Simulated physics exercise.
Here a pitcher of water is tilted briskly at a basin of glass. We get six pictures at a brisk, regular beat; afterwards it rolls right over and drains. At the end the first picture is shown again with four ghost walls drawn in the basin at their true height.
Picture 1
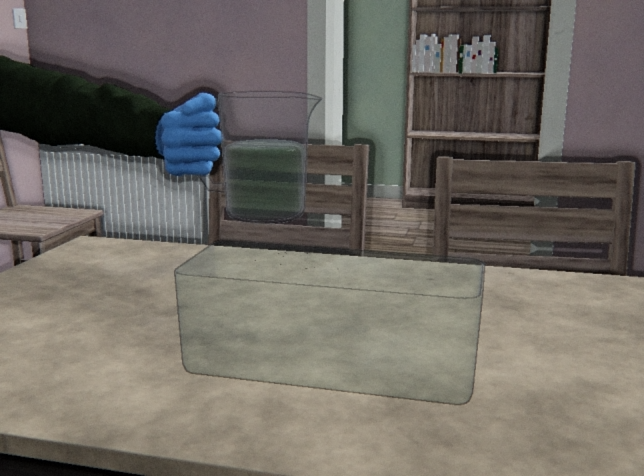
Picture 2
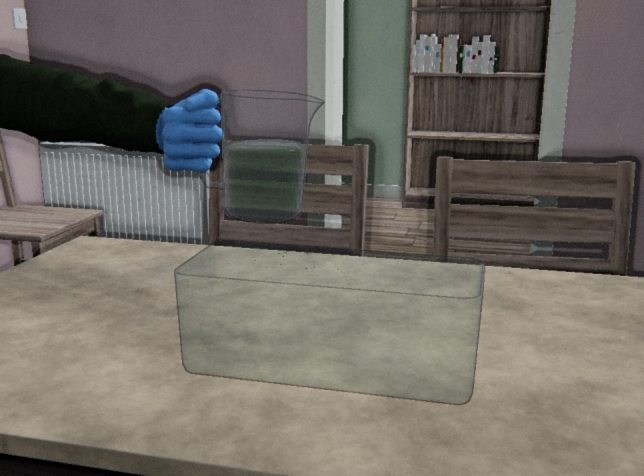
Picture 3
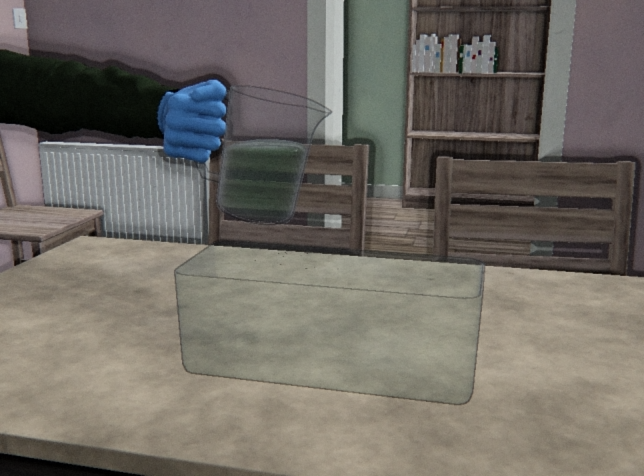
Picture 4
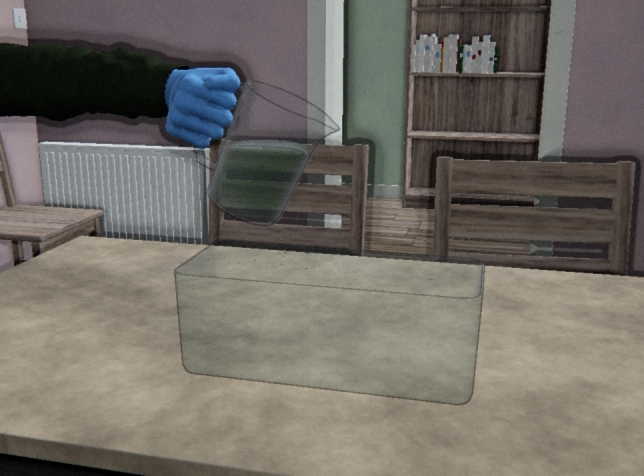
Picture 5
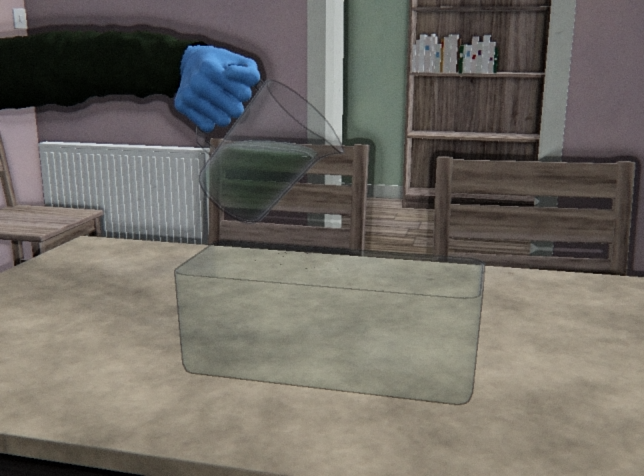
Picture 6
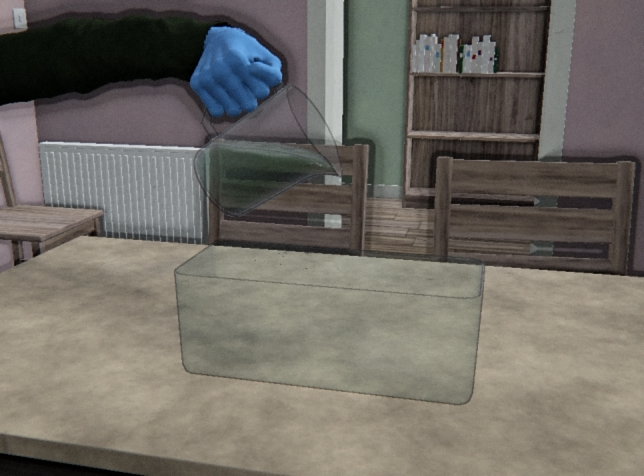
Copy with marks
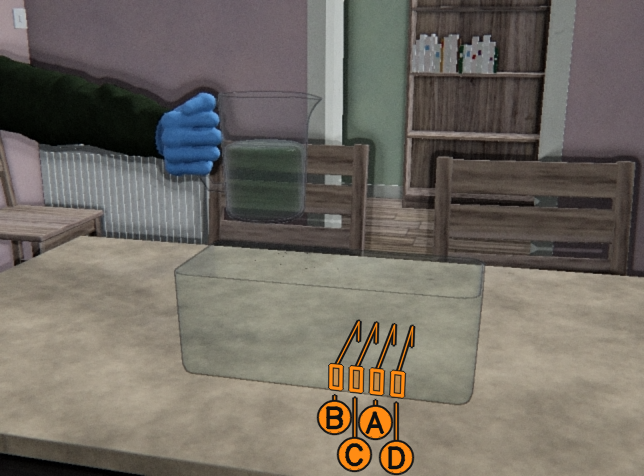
A blue-gloved hand tilting a clear pitcher of water steadily to the right above a glass basin on a table.
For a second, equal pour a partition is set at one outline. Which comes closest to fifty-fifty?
A beats the others.
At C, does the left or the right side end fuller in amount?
The right side.
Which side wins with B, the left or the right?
More ends on the right.
On the marked copy, A at (375, 400); B at (334, 395); C at (354, 398); D at (396, 403).
For position A, about 40 % ends left of the wall and 58 % right of it.
For position B, about 10 % ends left of the wall and 88 % right of it.
For position C, about 12 % ends left of the wall and 86 % right of it.
For position D, about 83 % ends left of the wall and 15 % right of it.
